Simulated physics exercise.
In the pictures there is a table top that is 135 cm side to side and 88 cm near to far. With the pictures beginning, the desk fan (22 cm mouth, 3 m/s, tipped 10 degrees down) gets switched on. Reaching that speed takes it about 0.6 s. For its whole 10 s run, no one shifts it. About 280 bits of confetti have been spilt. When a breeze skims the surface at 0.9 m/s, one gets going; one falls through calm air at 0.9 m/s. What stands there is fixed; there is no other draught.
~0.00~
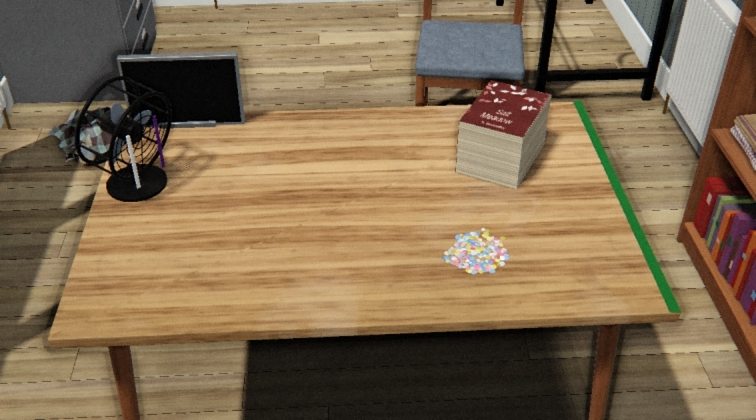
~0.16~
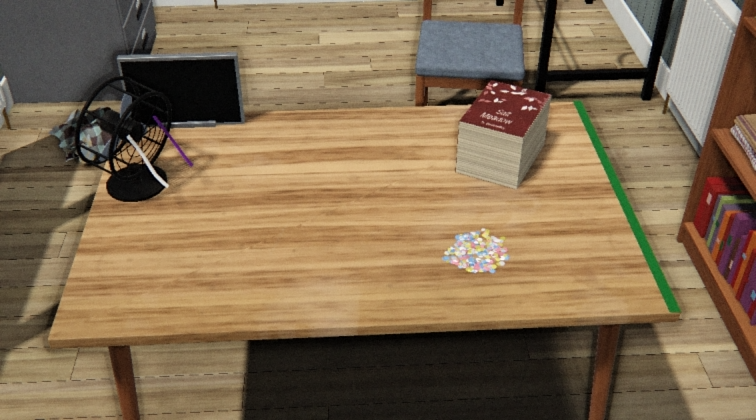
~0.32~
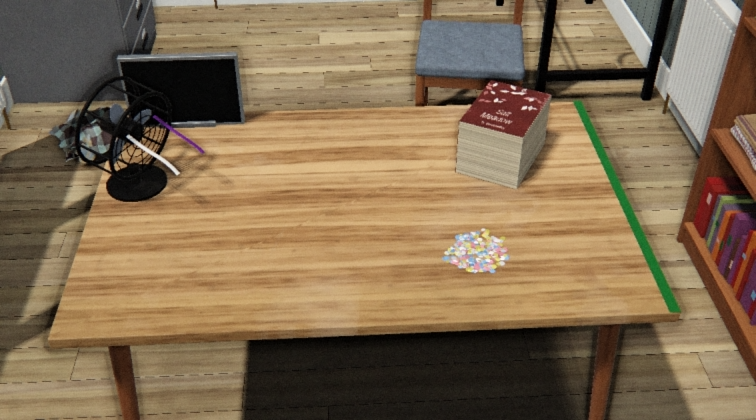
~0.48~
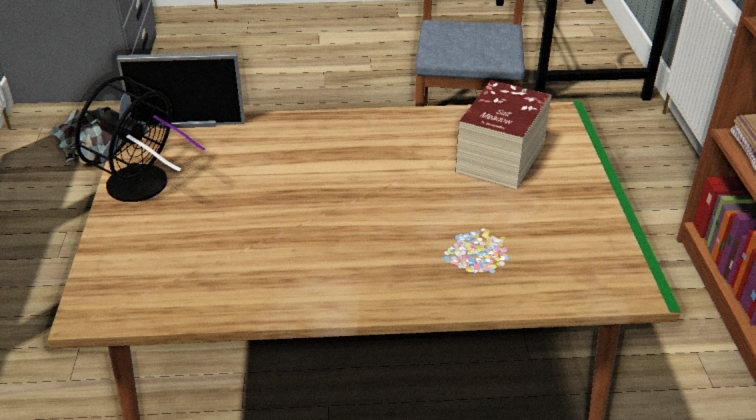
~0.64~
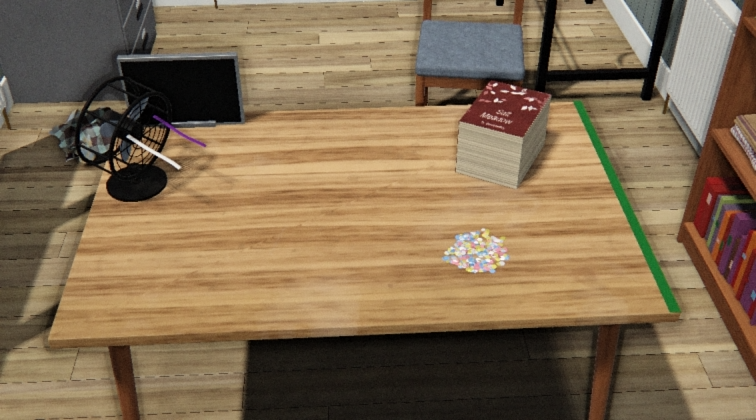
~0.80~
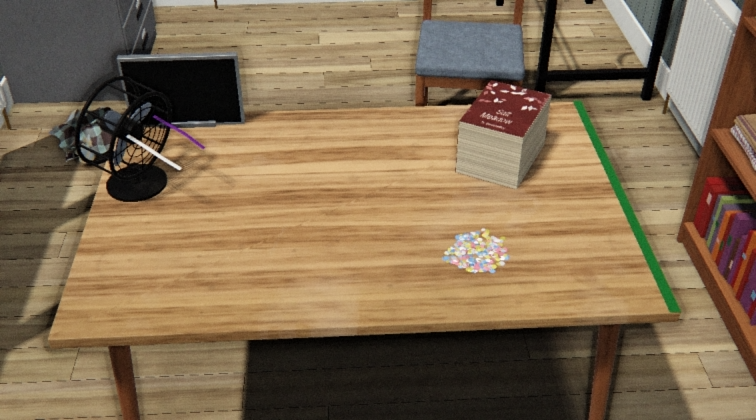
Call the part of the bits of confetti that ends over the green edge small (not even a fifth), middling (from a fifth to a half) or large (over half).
Large.
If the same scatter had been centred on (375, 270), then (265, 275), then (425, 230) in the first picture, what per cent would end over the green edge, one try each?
Roughly 1 %, then 0 %, then 100 %.
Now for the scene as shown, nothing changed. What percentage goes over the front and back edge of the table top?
About 15 per cent front and 0 per cent back.
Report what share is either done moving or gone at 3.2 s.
Close to 100 % of them.
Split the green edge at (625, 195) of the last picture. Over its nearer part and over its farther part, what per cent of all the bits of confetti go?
90 % nearer, 0 % farther.
After 2.0 s, 0 % are on the move or not yet settled, 86 % are over the green edge.
After 3.2 s, 0 % are on the move or not yet settled, 86 % are over the green edge.
After 5.5 s, 0 % are on the move or not yet settled, 86 % are over the green edge.
After 10.0 s, at the end, 86 % are over the green edge.
